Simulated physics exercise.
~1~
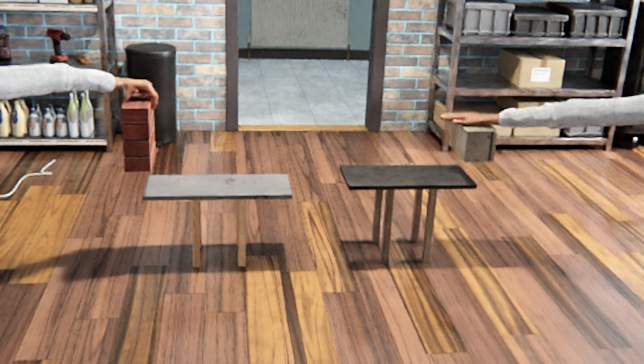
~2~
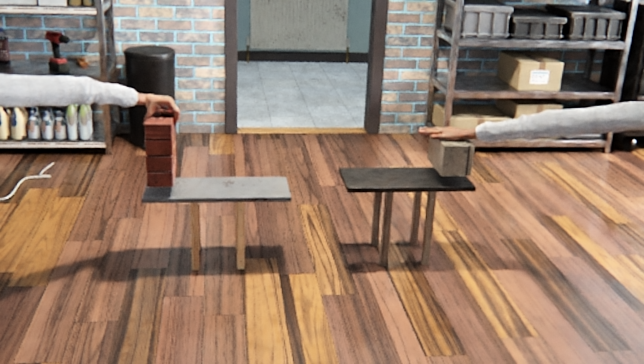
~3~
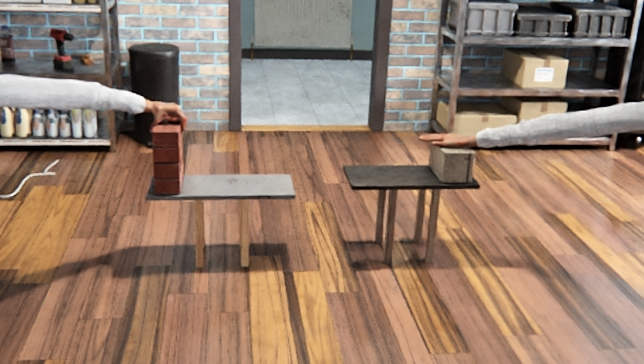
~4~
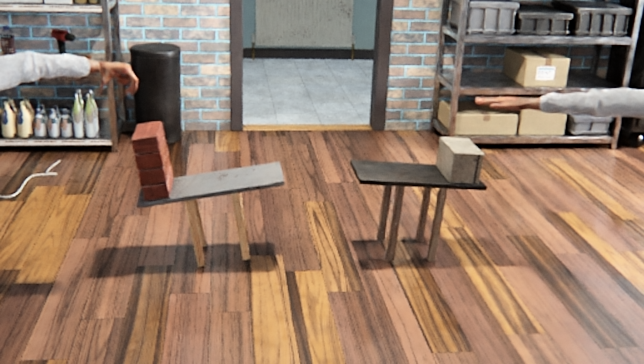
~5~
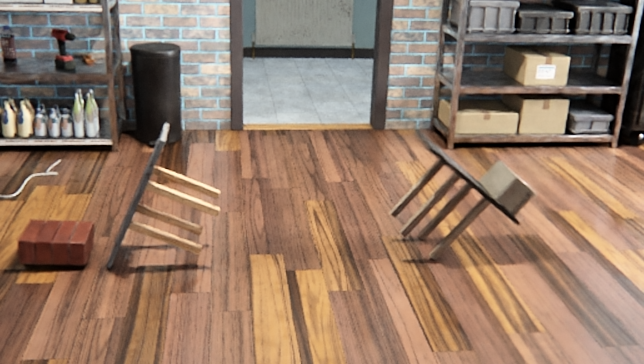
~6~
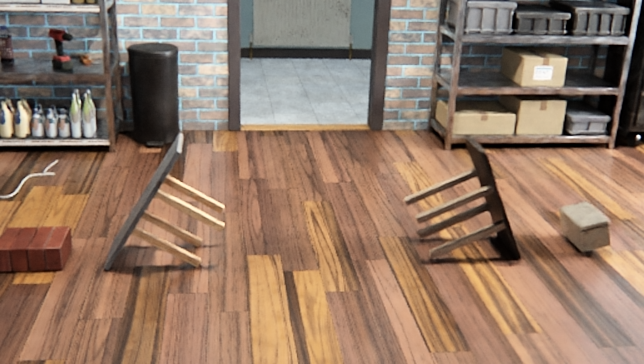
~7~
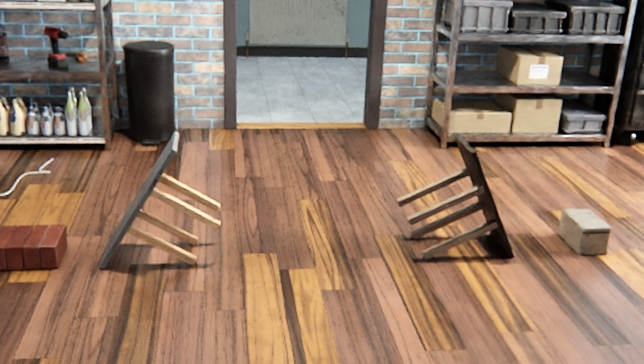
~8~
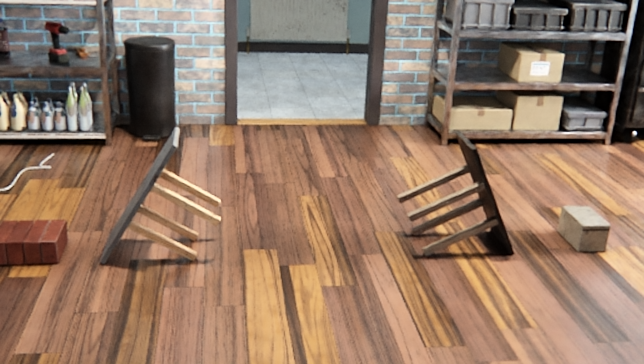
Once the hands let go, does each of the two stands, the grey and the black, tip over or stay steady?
The grey stand tips over to the left, and the black stand tips over to the right. Both end up lying on their sides, with their loads on the floor.
